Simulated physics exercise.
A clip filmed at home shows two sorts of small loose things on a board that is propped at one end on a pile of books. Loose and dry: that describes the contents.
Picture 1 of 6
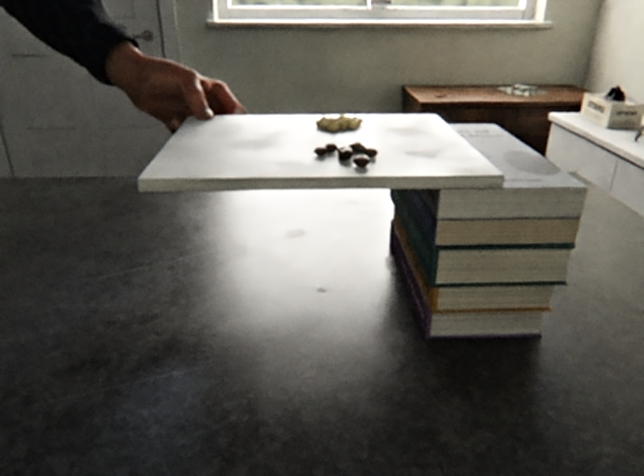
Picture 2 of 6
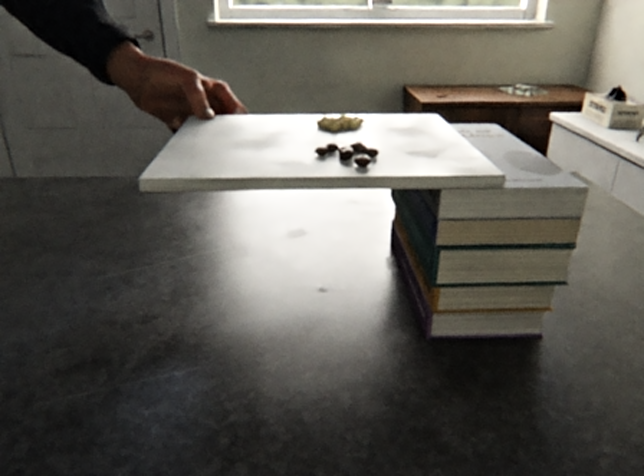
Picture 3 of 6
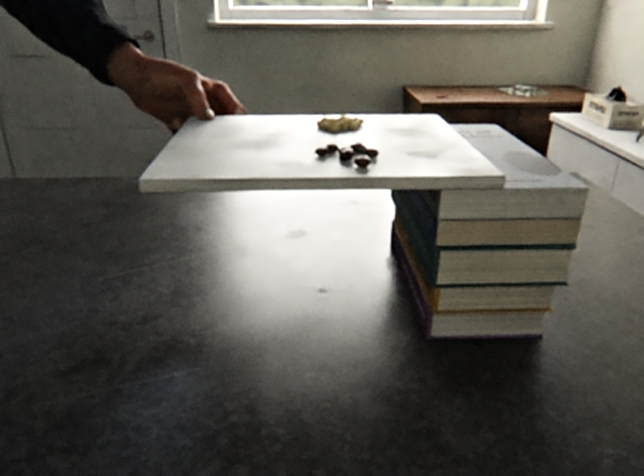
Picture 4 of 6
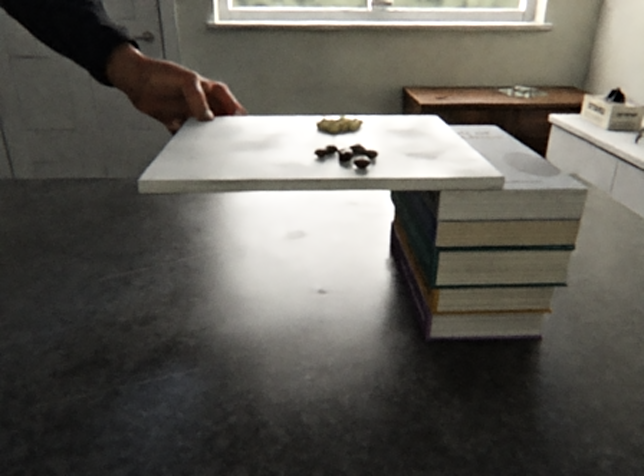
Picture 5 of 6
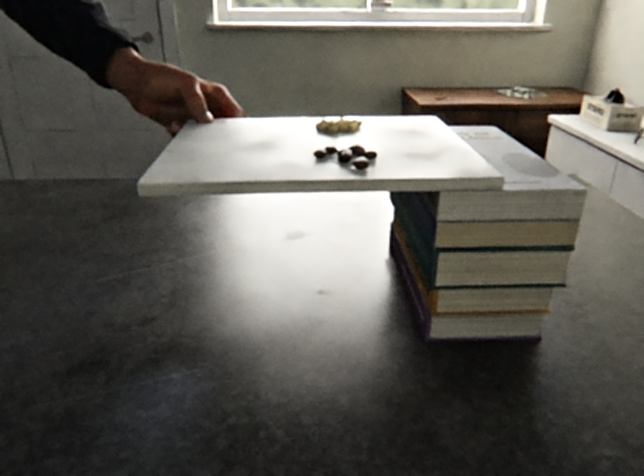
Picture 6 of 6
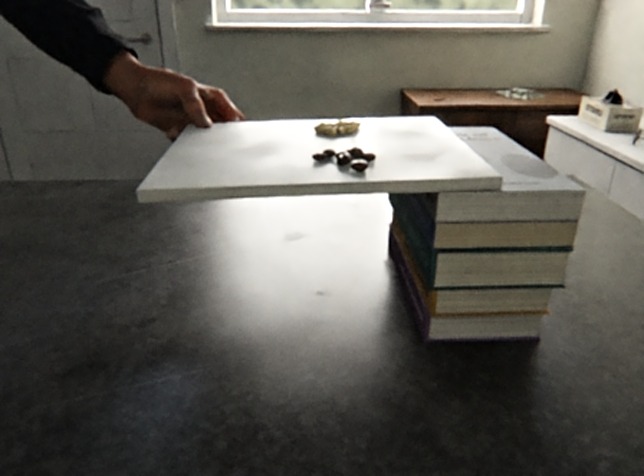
On a dark tabletop, a hand very slightly lowering the left end of a white board propped on books, small dark and pale pieces staying still.
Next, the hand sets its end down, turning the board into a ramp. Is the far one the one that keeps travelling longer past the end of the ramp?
Yes, it is.
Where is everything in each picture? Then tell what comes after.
In the first frame, held end of the board at (153, 182), level; book pile at (471, 163), tall, over half the board's length; front lot at (345, 151), a few flat chocolate drops; back lot at (342, 122), some soya beans.
In the second frame, held end of the board at (154, 182), level; back lot at (343, 122).
In the third frame, held end of the board at (154, 182), level; front lot at (346, 151).
In the fourth frame, held end of the board at (153, 183), level; back lot at (342, 124).
In the fifth frame, held end of the board at (153, 186), level; front lot at (344, 154).
In the sixth frame, held end of the board at (152, 192), down by 1°; book pile at (470, 166); front lot at (343, 156), not moving; back lot at (340, 127), not moving.
Then, 0.81 s after the last picture, board sloping at 22°; front lot all still on the board; back lot all still on the board.
Then, 1.52 s after the last picture, board sloping at 39°; front lot mostly less than half a board's length out; back lot mostly up to a board's length out.
Then, 2.12 s after the last picture, board resting at 41°; front lot mostly less than half a board's length out; back lot mostly up to a board's length out.
At rest, board resting at 41°; front lot mostly less than half a board's length out; back lot mostly up to a board's length out; the back lot has gone farther.
